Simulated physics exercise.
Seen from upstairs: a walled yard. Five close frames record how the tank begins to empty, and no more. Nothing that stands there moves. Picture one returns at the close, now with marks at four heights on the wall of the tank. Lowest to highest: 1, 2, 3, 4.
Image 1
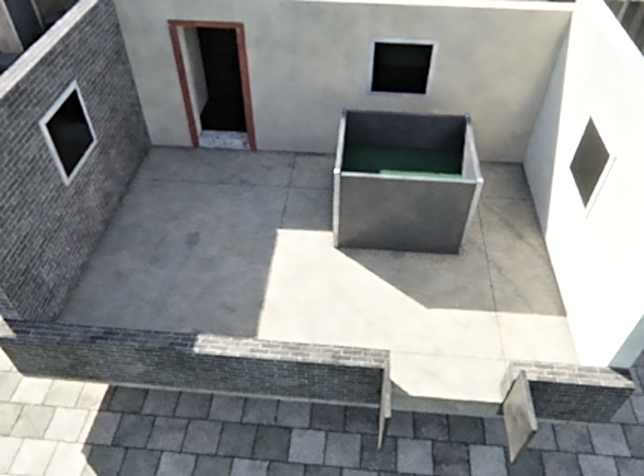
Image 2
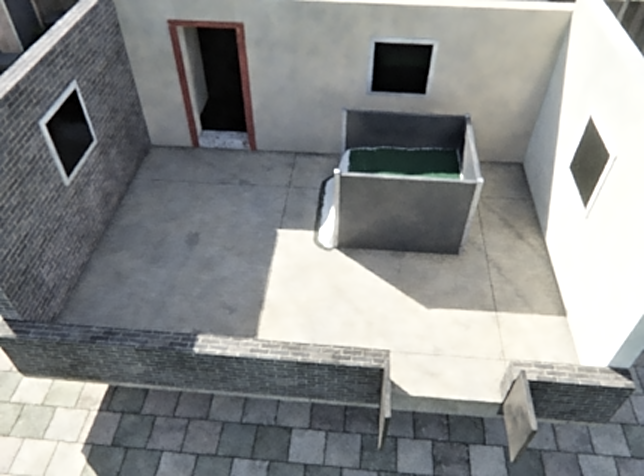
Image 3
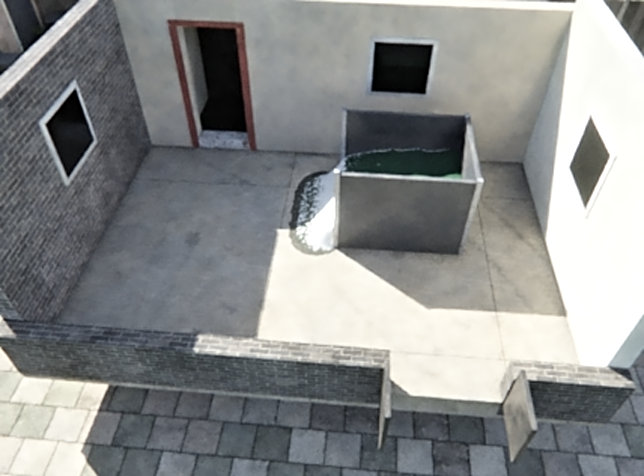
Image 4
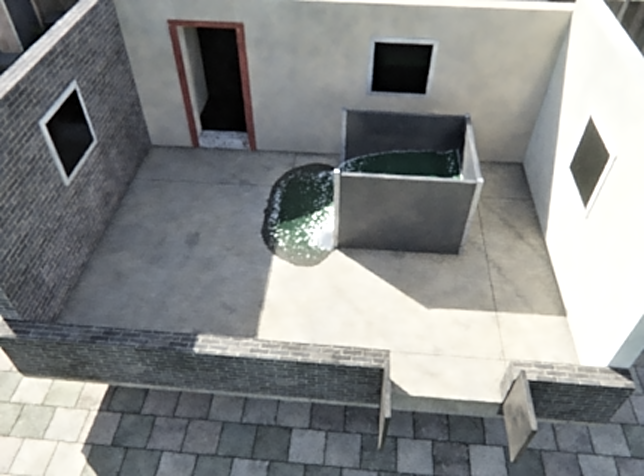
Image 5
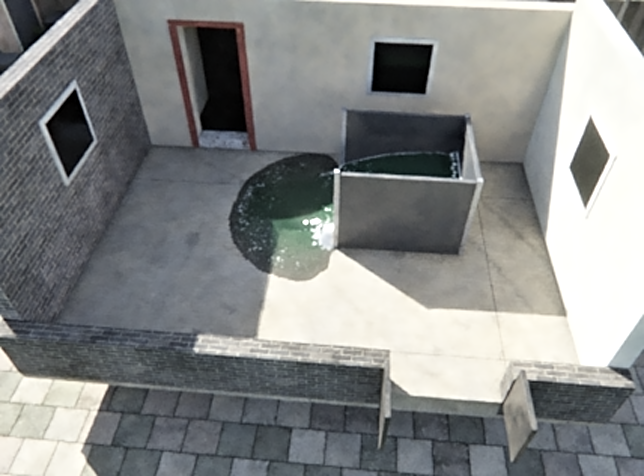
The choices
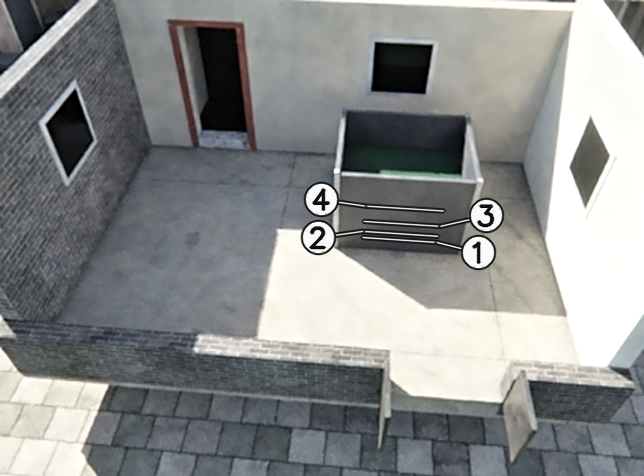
A walled yard with a pale concrete floor is seen from above, with grey paving outside its low front wall. A red-framed doorway stands at the back left, small dark windows open in the walls, a grey tank of green water sits right of centre, and a gate stands open in front. Water pours from the tank's left side and spreads leftward in a widening rounded pool, while the view stays still.
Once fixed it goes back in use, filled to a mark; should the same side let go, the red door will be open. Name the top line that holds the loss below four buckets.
The answer is level 4.
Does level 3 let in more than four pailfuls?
No, not at all.
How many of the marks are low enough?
All of them.
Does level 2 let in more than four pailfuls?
No.
In white, 1 at (399, 239); 2 at (400, 233); 3 at (401, 223); 4 at (404, 208); from the bottom up 1, 2, 3, 4.
Choosing 1, nothing gets over.
Choosing 2, nothing gets over.
Choosing 3, a splash gets over, under a bucket.
Choosing 4, a bucket or two gets in.
